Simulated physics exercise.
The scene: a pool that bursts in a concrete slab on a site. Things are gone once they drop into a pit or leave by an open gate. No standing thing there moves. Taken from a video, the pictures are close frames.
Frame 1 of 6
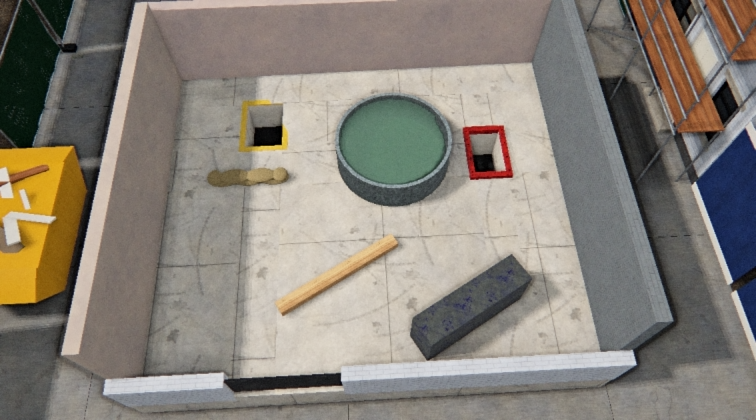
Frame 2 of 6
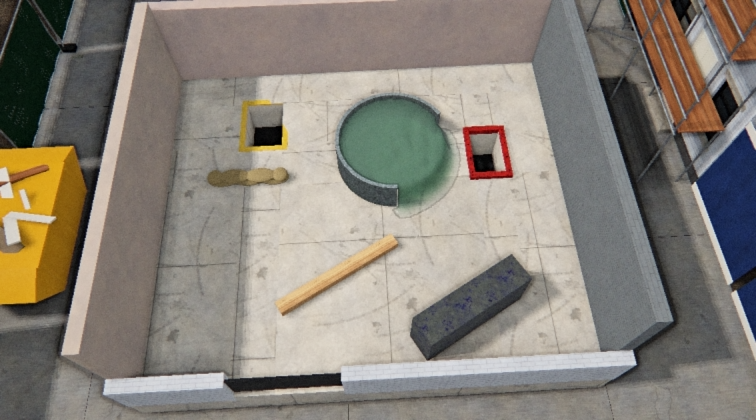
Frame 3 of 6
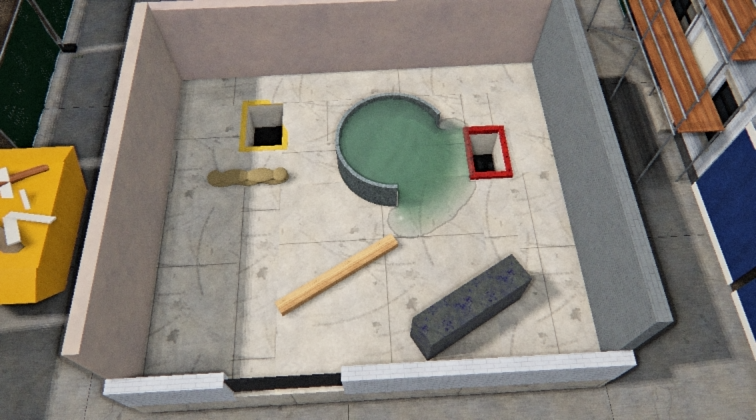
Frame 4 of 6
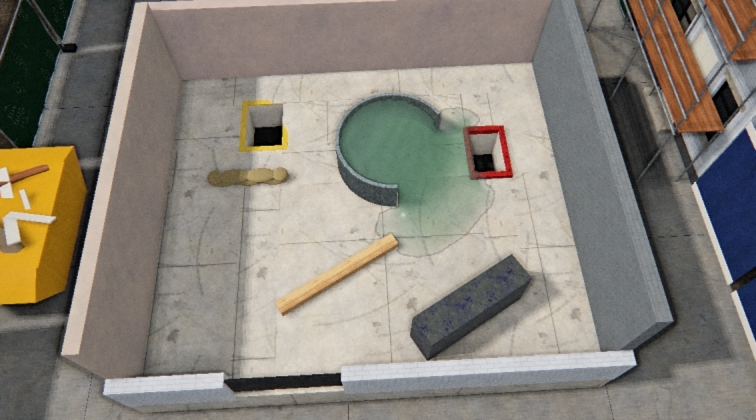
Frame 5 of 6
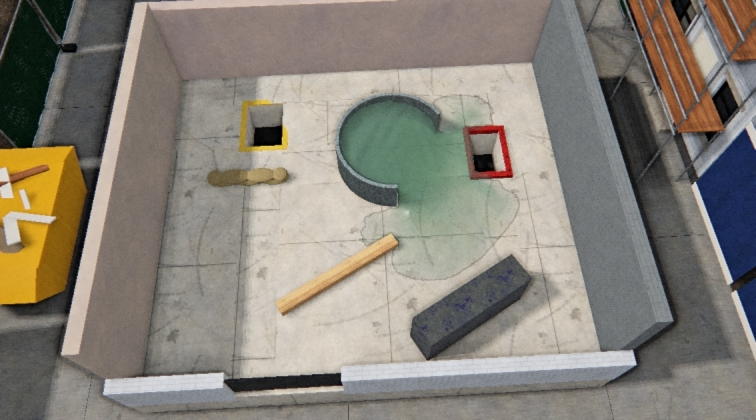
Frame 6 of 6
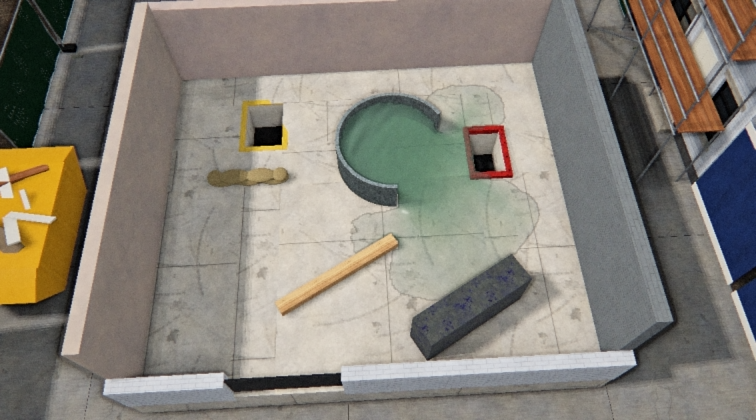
Green water bursts through the right side of a round pool in a walled concrete slab, pouring out and spreading around the red-edged pit and toward the dark block, while the wooden beam and other objects stay still.
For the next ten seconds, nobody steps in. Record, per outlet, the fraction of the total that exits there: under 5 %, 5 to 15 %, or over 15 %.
Log: Gate - under 5 %; yellow pit - under 5 %; red pit - over 15 %.
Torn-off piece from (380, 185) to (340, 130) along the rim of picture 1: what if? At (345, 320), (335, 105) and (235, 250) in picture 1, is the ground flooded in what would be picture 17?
Result, in sequence: Untouched by the flood; untouched by the flood; inundated.
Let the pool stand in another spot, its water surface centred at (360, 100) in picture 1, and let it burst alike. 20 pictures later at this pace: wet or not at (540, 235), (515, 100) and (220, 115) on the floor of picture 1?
Looking at all three, I'd call them swamped, swamped, bone dry.
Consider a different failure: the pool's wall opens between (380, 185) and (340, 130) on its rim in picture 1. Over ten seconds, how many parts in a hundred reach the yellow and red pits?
I'd say the yellow pit gets around 14 percent and the red pit around 0 percent.
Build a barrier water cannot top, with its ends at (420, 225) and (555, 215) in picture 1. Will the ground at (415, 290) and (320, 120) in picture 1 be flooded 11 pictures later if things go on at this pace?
Taking them in the order asked, the first is inundated and the second is not reached.
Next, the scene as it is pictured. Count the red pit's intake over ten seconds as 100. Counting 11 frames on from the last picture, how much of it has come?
It works out at roughly 85 percent of the ten-second total.
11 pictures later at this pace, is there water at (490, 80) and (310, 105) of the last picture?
Submerged, then high and dry.
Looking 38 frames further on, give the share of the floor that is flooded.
My estimate is roughly 60 percent.
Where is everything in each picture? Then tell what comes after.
The first frame shows the pool at (393, 140) is whole and still.
In the second frame, the front is at a hidden place, out from the gap at (441, 172).
In the third frame, water pours out at (441, 174) and has run to (456, 122).
In the fourth frame, water pours out at (441, 174) and has run to (459, 111).
In the fifth frame, water pours out at (441, 175) and has run to (479, 101).
In the sixth frame, the front is at (486, 90), out from the gap at (441, 175).
A moment on, water covers 25 % of the floor; the gate 0 %, the yellow pit 0 %, the red pit 10 %.
Next, water covers 30 % of the floor; the gate 0 %, the yellow pit 0 %, the red pit 14 %.
Then, water covers 45 % of the floor; the gate 0 %, the yellow pit 0 %, the red pit 16 %.
Later, water covers 60 % of the floor; the gate 0 %, the yellow pit 0 %, the red pit 17 %.
In the end, water covers 85 % of the floor; the gate 0 %, the yellow pit 2 %, the red pit 17 %.
